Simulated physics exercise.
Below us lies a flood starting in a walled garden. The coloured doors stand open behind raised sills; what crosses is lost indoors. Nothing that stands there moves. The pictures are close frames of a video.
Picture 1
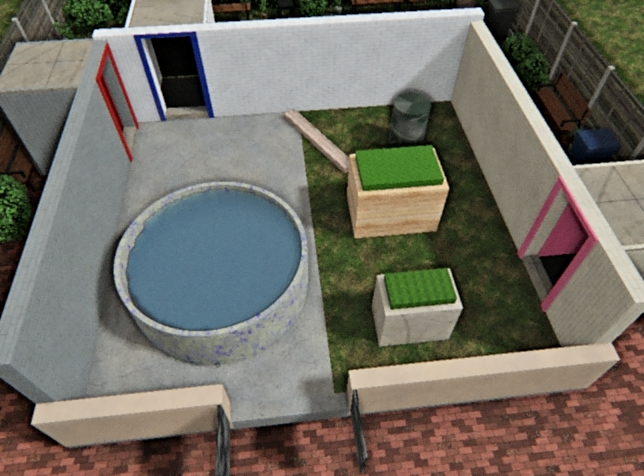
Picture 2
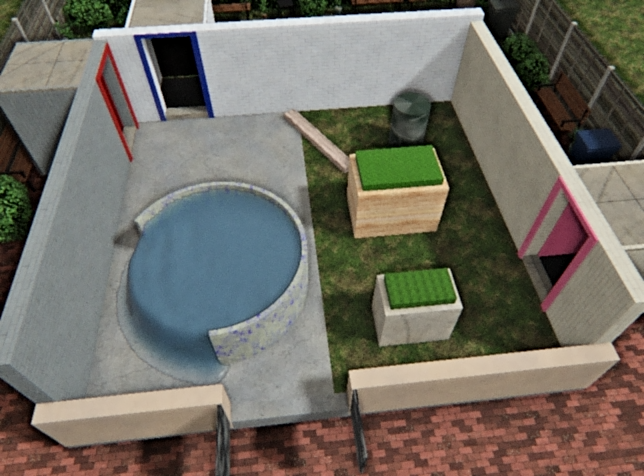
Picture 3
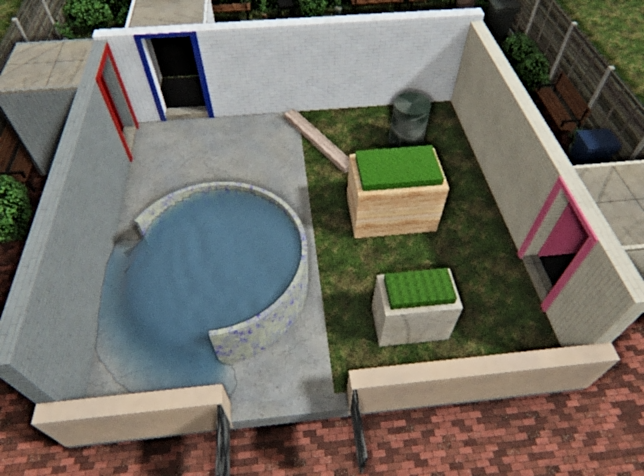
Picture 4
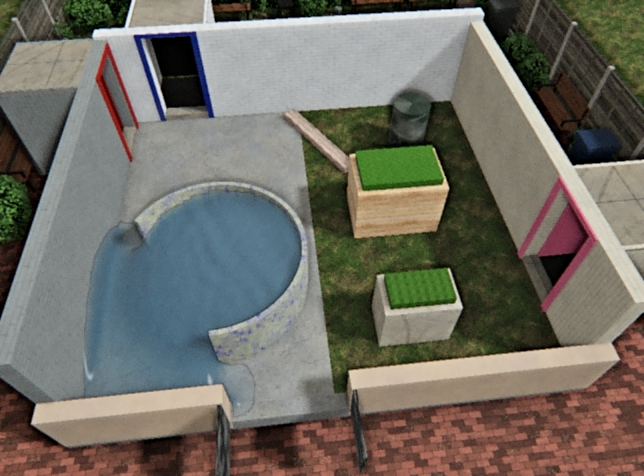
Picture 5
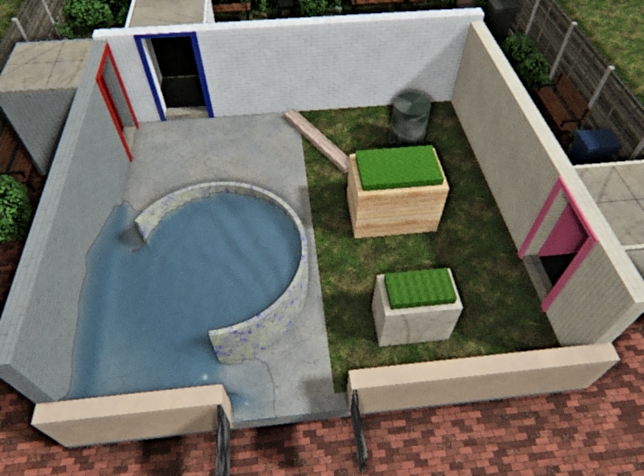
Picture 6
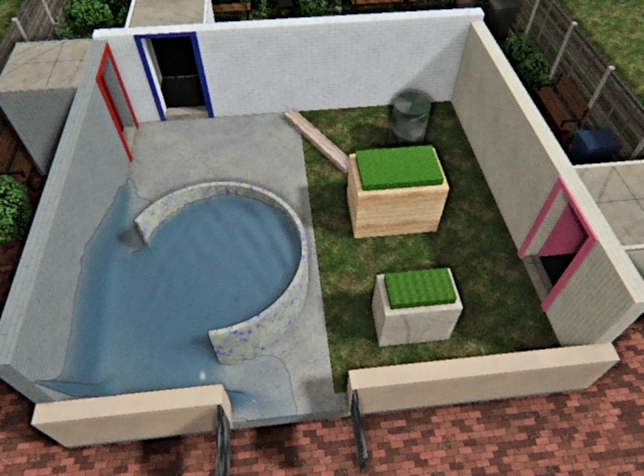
A round pool in a walled garden breaks open and water spreads across the grey paving.
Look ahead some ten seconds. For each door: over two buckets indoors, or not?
One by one: The pink door admits no more than that; the red door lets in a lot; the blue door lets in a lot.
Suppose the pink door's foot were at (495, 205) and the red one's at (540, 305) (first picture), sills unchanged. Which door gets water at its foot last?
That is the one in pink.
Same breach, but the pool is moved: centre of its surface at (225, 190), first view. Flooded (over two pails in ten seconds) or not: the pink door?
Pink lets more in.
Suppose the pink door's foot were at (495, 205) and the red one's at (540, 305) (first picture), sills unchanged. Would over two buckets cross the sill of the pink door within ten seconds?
One by one: Pink lets less in.
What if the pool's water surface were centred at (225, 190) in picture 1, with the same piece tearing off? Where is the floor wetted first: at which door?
I say the red one.
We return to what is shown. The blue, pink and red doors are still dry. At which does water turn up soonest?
First comes the red-painted one.
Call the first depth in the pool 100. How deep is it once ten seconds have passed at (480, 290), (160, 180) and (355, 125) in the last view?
About 10, 6 and 4 per cent.
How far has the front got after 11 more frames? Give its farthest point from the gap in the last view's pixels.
Close to (274, 118).
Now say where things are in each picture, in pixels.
The first picture shows the round pool at (213, 253) is whole and still.
In the second picture, water pours out at (141, 319) and has run to a hidden place.
In the third picture, water pours out at (141, 319) and has run to (115, 246).
In the fourth picture, water pours out at (142, 321) and has run to (119, 225).
In the fifth picture, the front is at (123, 205), out from the gap at (142, 322).
In the sixth picture, water pours out at (142, 322) and has run to (128, 182).
A moment on, water covers 30 % of the floor; the pink door not reached, the red door wet at the sill, nothing in, the blue door wet at the sill, nothing in.
Next, water covers 40 % of the floor; the pink door not reached, the red door wet at the sill, nothing in, the blue door under two buckets in.
Then, water covers 60 % of the floor; the pink door not reached, the red door under two buckets in, the blue door over two buckets in.
Later, water covers 85 % of the floor; the pink door wet at the sill, nothing in, the red door over two buckets in, the blue door far over two buckets in.
In the end, water covers 95 % of the floor; the pink door wet at the sill, nothing in, the red door over two buckets in, the blue door far over two buckets in.
